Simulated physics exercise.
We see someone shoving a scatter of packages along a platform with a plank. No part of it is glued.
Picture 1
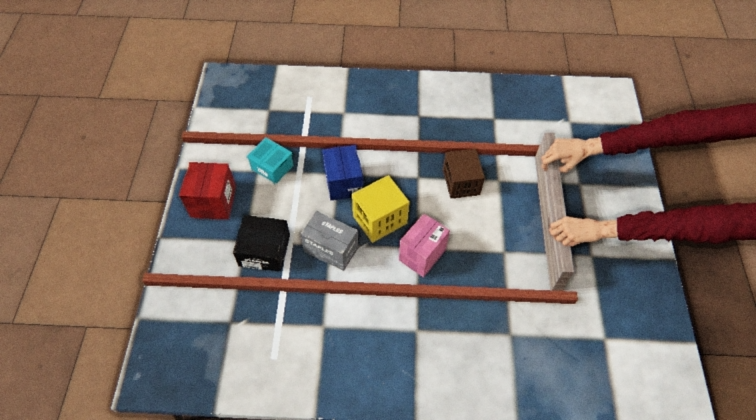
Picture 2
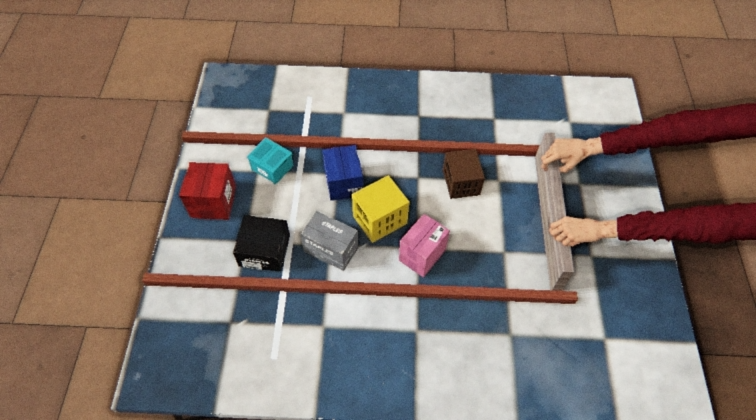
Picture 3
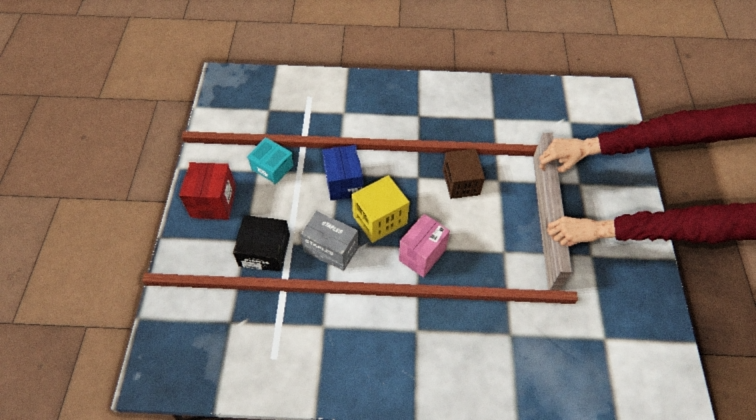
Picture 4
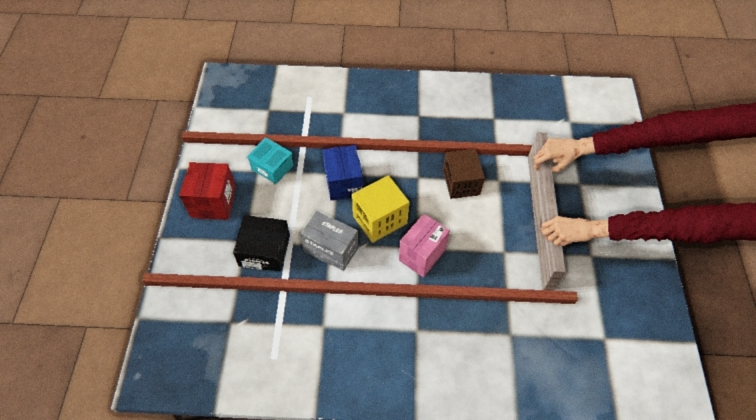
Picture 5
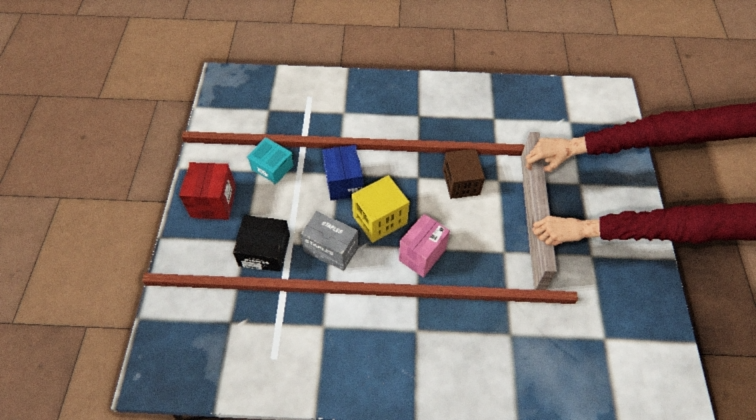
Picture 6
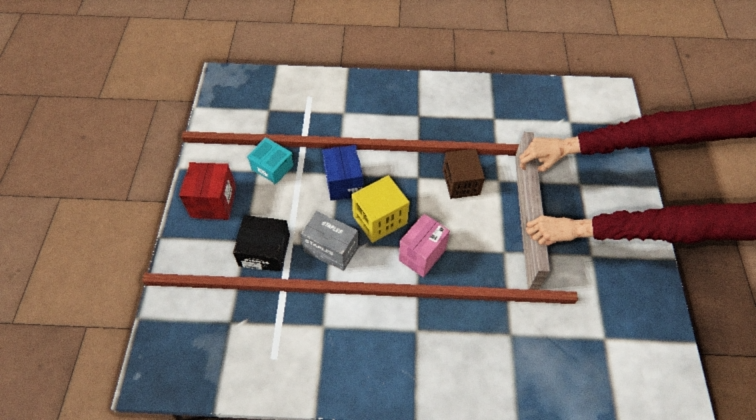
In this clip, two hands hold a plank upright at the right of a checkered surface and slide it slightly left between two red rails, while eight scattered boxes of different colours, some beyond a white line, stay still.
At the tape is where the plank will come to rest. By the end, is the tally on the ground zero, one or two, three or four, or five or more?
The tally on the ground is zero.
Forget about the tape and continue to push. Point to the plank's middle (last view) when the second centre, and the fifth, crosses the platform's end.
At (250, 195) for the second, at (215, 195) for the fifth.
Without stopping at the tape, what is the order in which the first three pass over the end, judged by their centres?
Order, earliest first: The black parcel, then the turquoise tote, then the red parcel.
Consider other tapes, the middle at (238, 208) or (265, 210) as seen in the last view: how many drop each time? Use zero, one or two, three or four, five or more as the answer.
First one or two, then zero.
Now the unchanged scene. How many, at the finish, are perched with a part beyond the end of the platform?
Looks like 0 of them.
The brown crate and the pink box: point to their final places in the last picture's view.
Brown crate at (283, 165), pink box at (270, 247).
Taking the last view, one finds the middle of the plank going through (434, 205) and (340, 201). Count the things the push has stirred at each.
Up to then 2, and up to the other point 7.
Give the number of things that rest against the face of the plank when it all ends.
The answer is 3.
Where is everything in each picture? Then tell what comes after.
In the first frame, red parcel (209, 191); turquoise tote (271, 161); black parcel (262, 243); plank (553, 209); tape (294, 211).
In the second frame, turquoise tote (271, 161); brown crate (463, 174).
In the third frame, black parcel (262, 243); grey box (330, 241).
In the fourth frame, red parcel (209, 191); yellow crate (380, 209).
In the fifth frame, turquoise tote (271, 161); pink box (424, 246).
In the sixth frame, red parcel (209, 191); turquoise tote (271, 161); black parcel (262, 243); plank (531, 208); tape (294, 211).
Early on, none off yet; red parcel at rest near (209, 191); turquoise tote at rest near (271, 161); black parcel at rest near (262, 243).
Finally, the number that fall off is zero.
